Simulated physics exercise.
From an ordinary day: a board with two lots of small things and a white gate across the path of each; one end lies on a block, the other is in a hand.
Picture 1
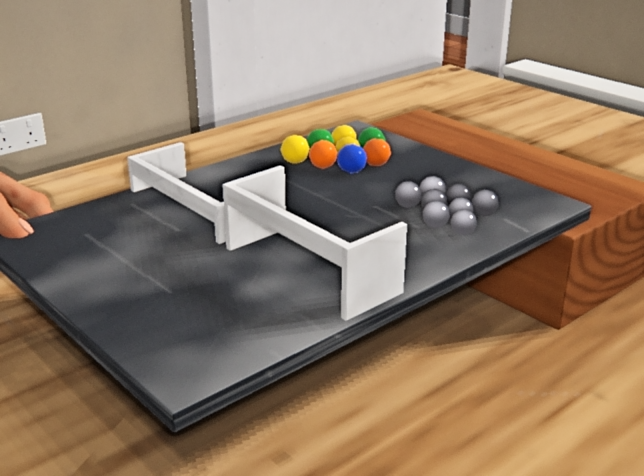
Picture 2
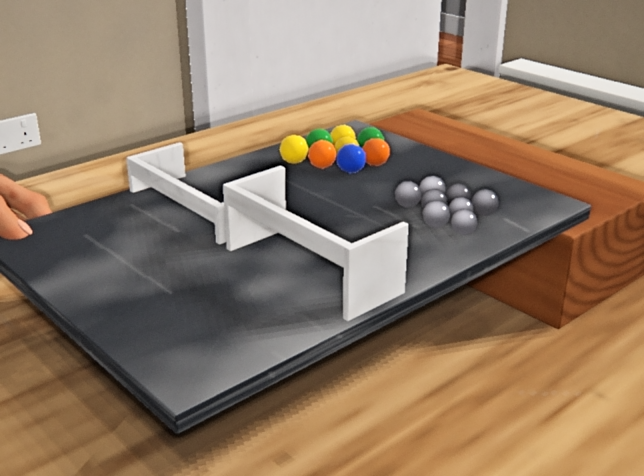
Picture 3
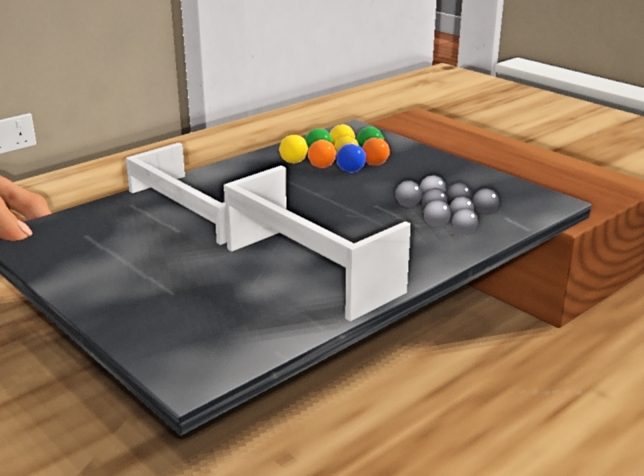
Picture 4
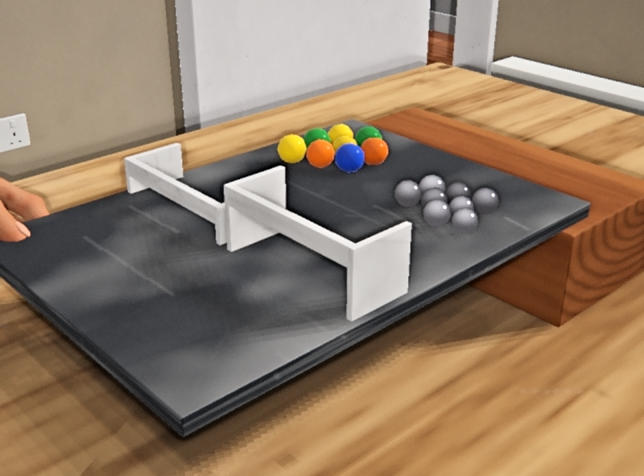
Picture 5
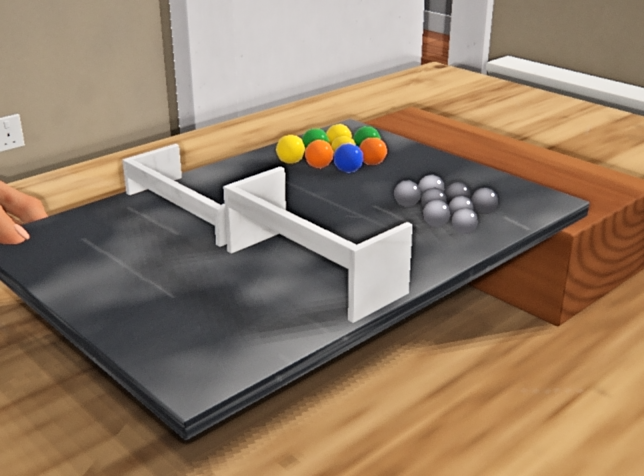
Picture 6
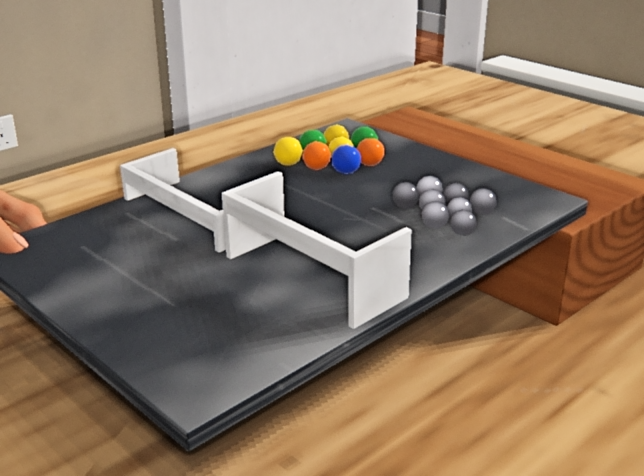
In a room with beige walls and a white door, a pale wooden tabletop is seen from slightly above and to one side. A dark board rests at its right on a reddish-brown wooden block, with fingers holding its left side, coloured balls at the back, shiny grey balls nearer, and two white gates left of them. The camera drifts slightly while the hand dips the board barely and the balls keep their places.
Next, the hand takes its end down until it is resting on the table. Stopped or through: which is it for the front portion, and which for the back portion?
In order: I'd bet the front portion heads on downhill; I'd bet the back portion stays caught.
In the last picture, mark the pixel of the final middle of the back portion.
Near (213, 252), roughly.
Then, 0.45 s past the last view, board sloping at 10°; front portion on its way down; back portion on its way down.
Then, 0.84 s past the last view, board resting at 14°; front portion all past its gate; back portion has reached its gate.
Finally, board resting at 14°; front portion all past its gate; back portion gathered behind its gate.
